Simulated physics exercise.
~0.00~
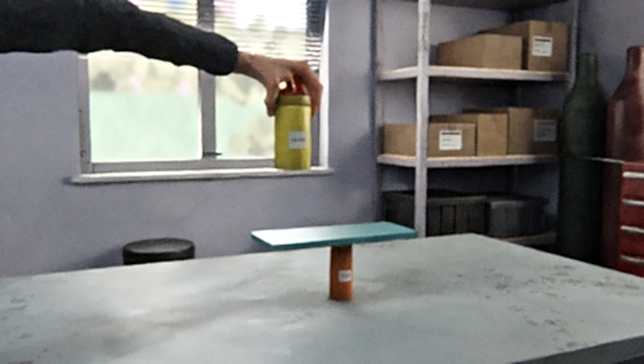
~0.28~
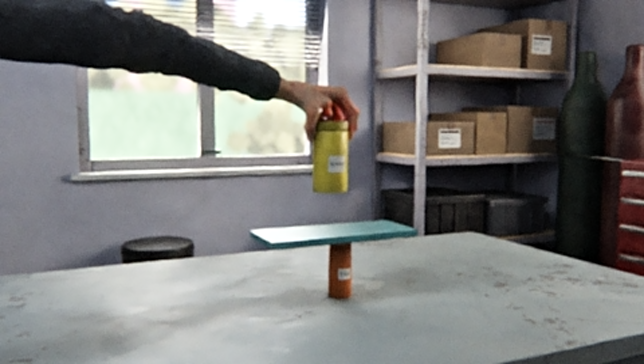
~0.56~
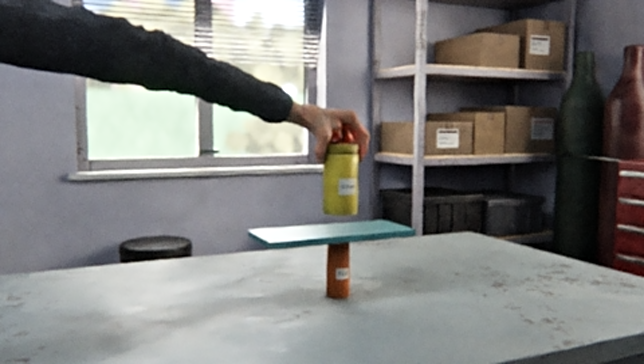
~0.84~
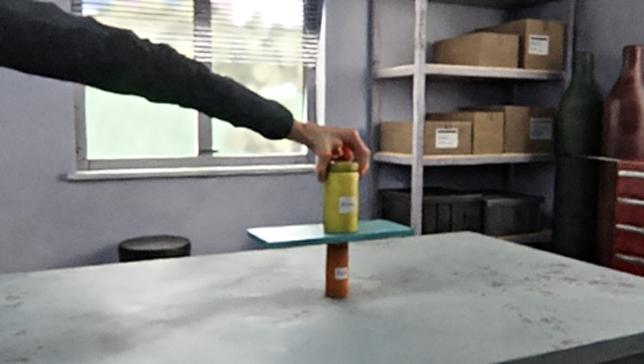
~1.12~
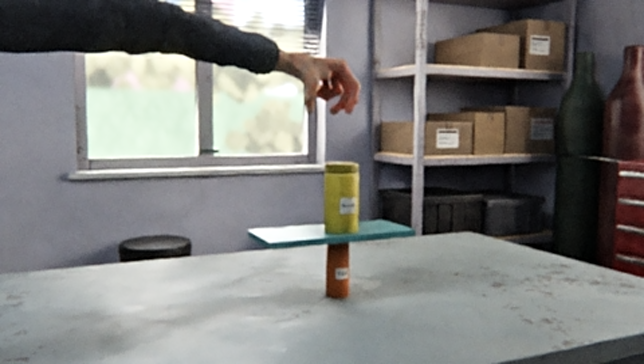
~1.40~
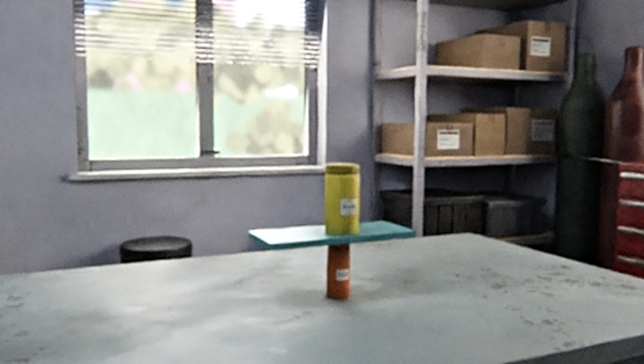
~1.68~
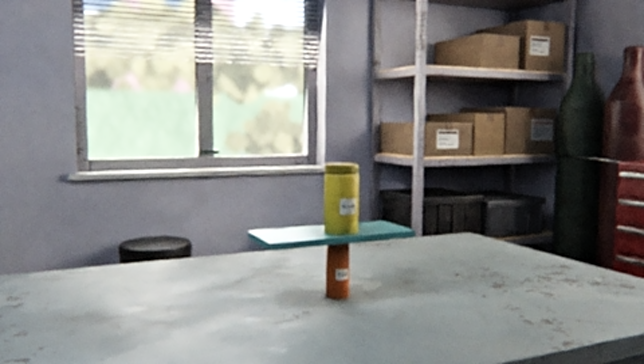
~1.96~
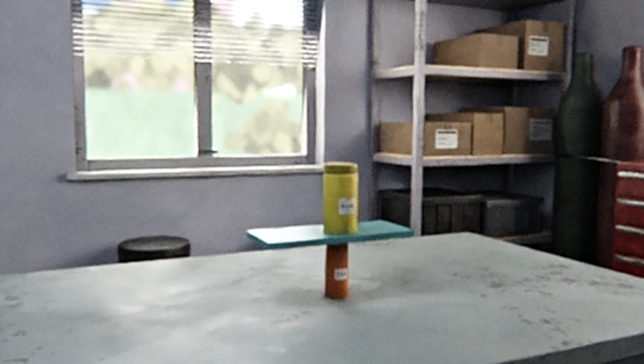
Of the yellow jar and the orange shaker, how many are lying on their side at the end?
None of them are lying on their side; the yellow jar and the orange shaker both stand upright at the end.
